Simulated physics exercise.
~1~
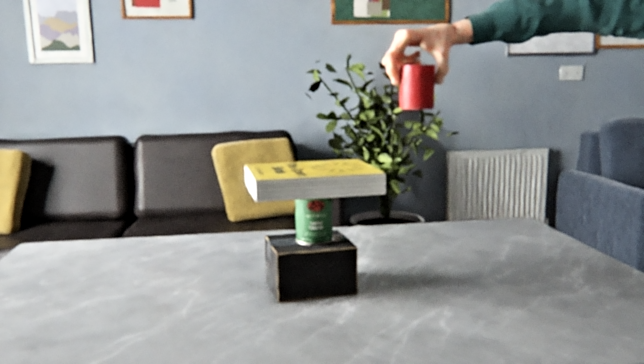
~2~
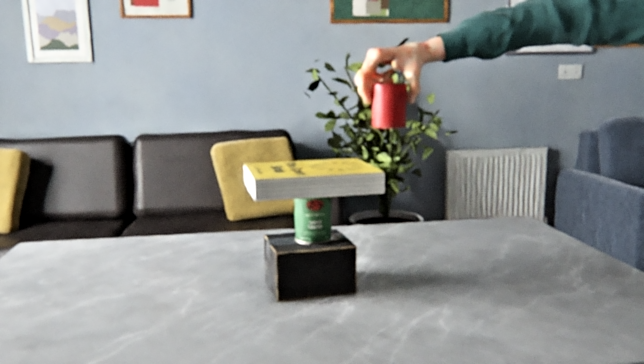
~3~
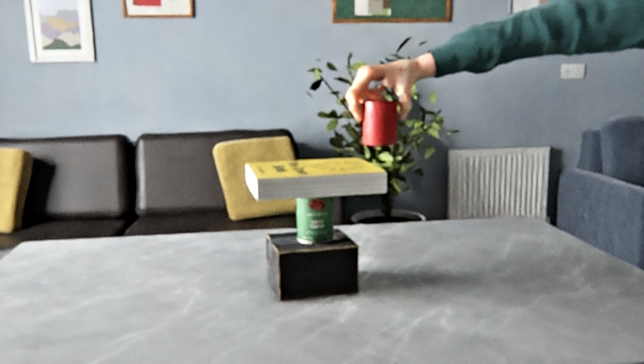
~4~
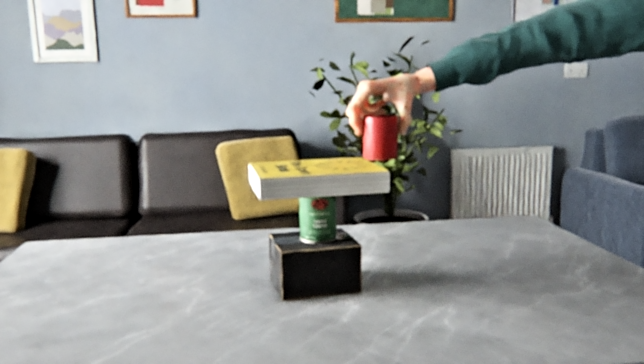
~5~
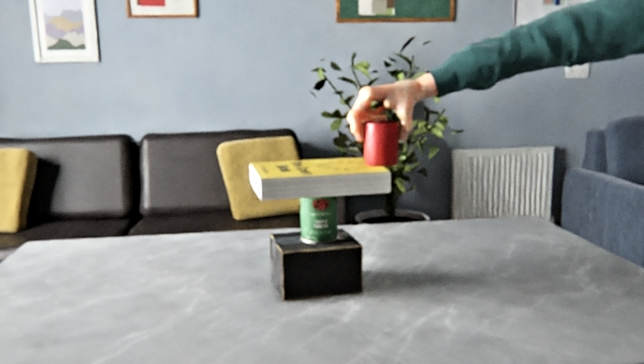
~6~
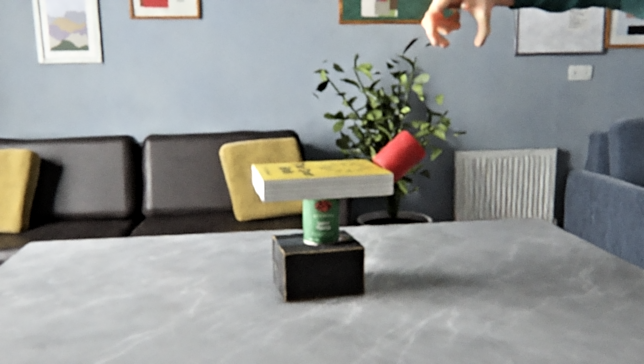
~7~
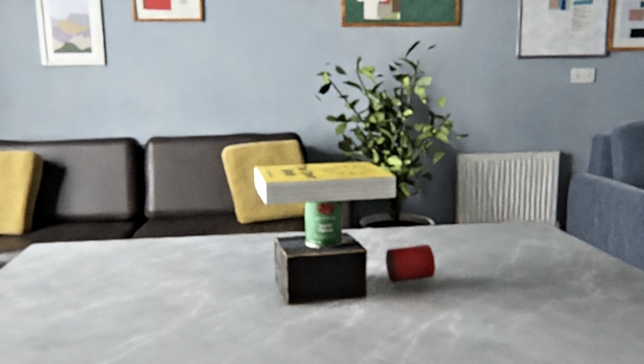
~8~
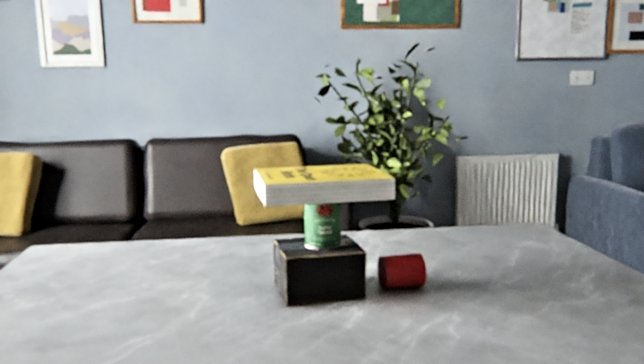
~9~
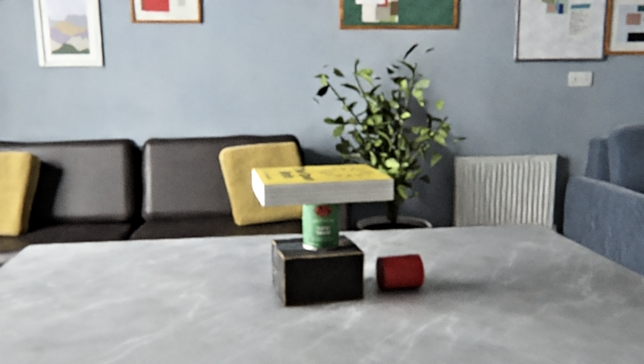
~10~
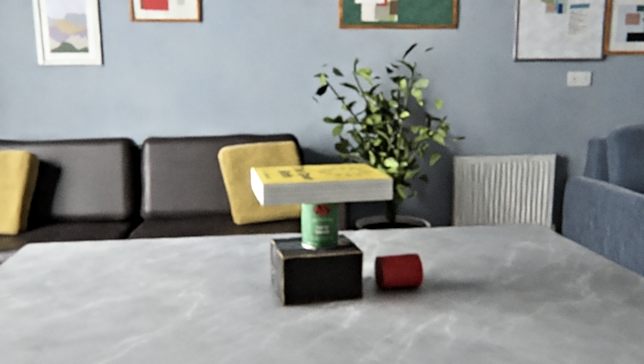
In a room with dark sofas, yellow cushions and a leafy plant against a blue-grey wall, a slightly swaying camera looks across a grey marbled table. On it stands a small tower, a black box at the bottom, a green tin on top of it and a thick yellow book lying across the tin. A hand in a green sleeve brings a red cup in from the right and lowers it to the book's right edge. The hand lets go and draws back, and the cup tips over to the right and drops off. It lands on its side on the table, rolls slightly left and rests beside the box, while the book, tin and box stay standing.
